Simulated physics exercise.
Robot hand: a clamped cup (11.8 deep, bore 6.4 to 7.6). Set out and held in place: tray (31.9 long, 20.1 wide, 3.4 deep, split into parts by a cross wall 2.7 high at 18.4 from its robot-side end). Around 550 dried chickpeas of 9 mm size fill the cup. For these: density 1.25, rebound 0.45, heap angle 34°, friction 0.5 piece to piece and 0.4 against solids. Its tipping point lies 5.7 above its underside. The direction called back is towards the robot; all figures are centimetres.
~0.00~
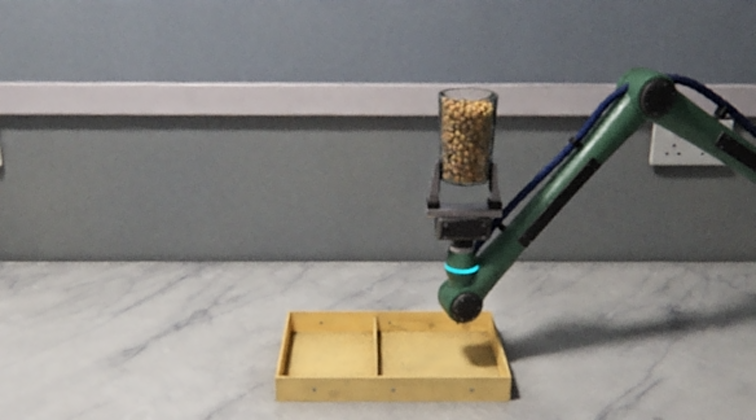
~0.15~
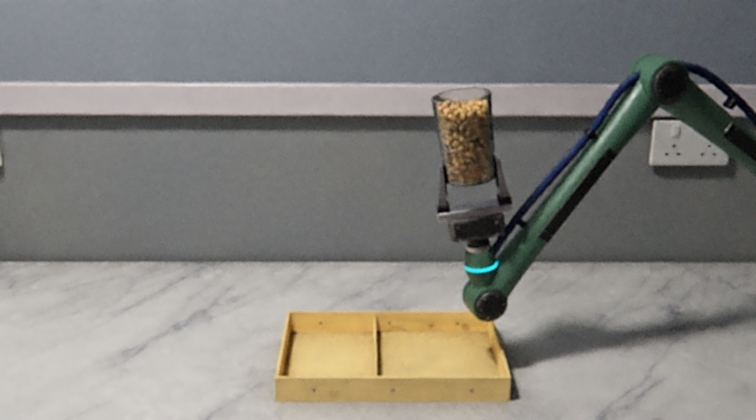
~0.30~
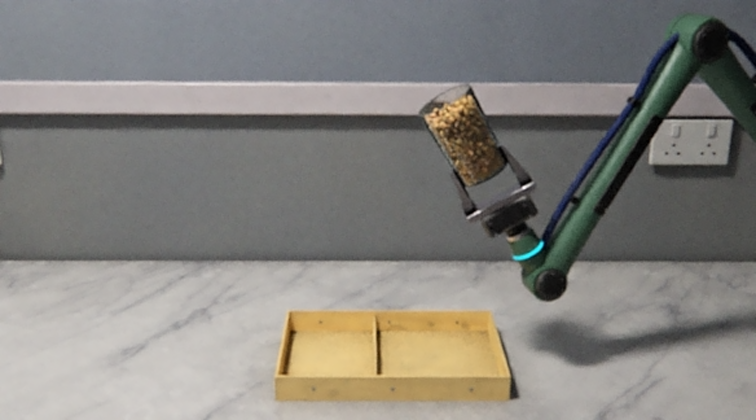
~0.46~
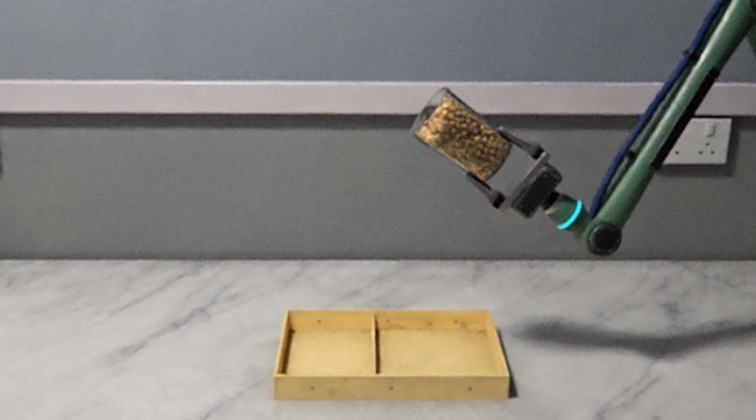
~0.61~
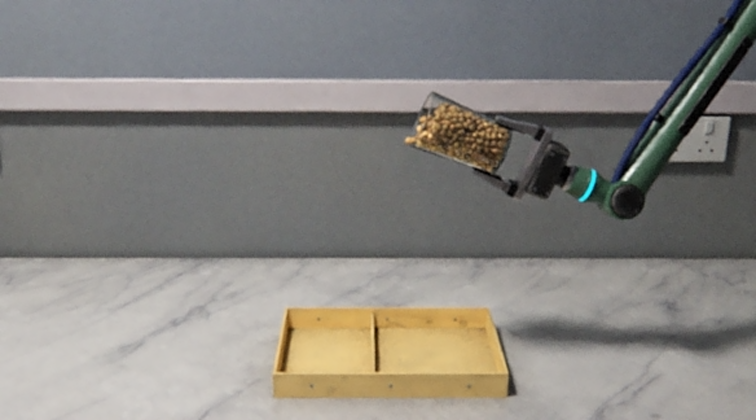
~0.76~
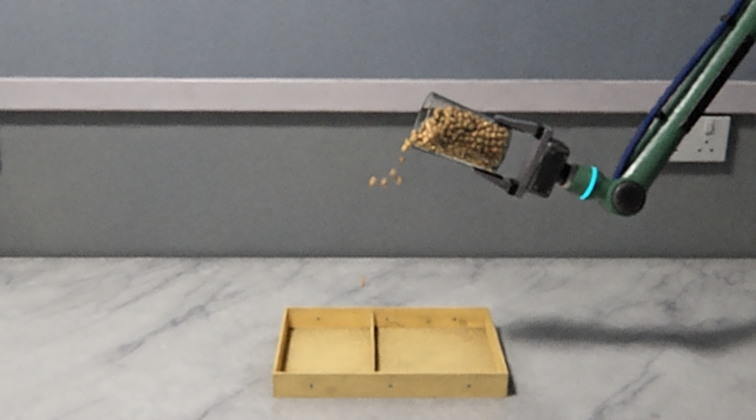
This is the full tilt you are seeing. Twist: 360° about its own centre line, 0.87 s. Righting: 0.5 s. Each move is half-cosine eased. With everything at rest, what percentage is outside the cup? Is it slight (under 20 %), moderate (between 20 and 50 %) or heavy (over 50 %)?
It is slight, under 20 %.
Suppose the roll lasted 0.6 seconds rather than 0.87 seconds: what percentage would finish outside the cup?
It would come to around 5 percent.
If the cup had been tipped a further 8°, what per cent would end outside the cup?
Then about 20 per cent.
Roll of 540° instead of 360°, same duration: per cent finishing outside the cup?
It would come to around 10 per cent.
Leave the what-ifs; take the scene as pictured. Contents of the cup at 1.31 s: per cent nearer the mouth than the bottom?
Roughly 45 percent.
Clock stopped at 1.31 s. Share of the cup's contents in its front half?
55 %.
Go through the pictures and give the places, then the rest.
The cup middle at (467, 138), upright; upper third of the load around (467, 117), from x 445 to 490, top at y 100; 553 in the cup, in the first frame.
The cup middle at (466, 138), tipped 9°; upper third of the load around (465, 118), from x 440 to 490, top at y 100, in the second frame.
The cup middle at (465, 138), tipped 30°; upper third of the load around (461, 120), from x 425 to 500, top at y 100, in the third frame.
The cup middle at (464, 137), tipped 54°; upper third of the load around (456, 123), from x 420 to 505, top at y 100, in the fourth frame.
The cup middle at (463, 136), tipped 68°; upper third of the load around (457, 123), from x 410 to 505, top at y 105, in the fifth frame.
The cup middle at (462, 135), tipped 69°; upper third of the load around (458, 125), from x 365 to 505, top at y 110; 546 in the cup, 7 in flight or on a rim, in the sixth frame.
After 1.31 s, tipped 69°, highest piece 39 above the table; 532 in the cup, 7 in the far-side part, 6 in the robot-side part, 8 in flight or on a rim.
After 1.86 s, tipped 40°, highest piece 39 above the table; 501 in the cup, 31 in the far-side part, 15 in the robot-side part, 1 on the table or floor, 5 in flight or on a rim.
After 2.33 s, upright, highest piece 41 above the table; 501 in the cup, 36 in the far-side part, 15 in the robot-side part, 1 on the table or floor.
After 3.03 s, upright, highest piece 41 above the table; 501 in the cup, 36 in the far-side part, 15 in the robot-side part, 1 on the table or floor.
In the end, 501 in the cup, 36 in the far-side part, 15 in the robot-side part, 1 on the table or floor. That is 9 % outside the cup.
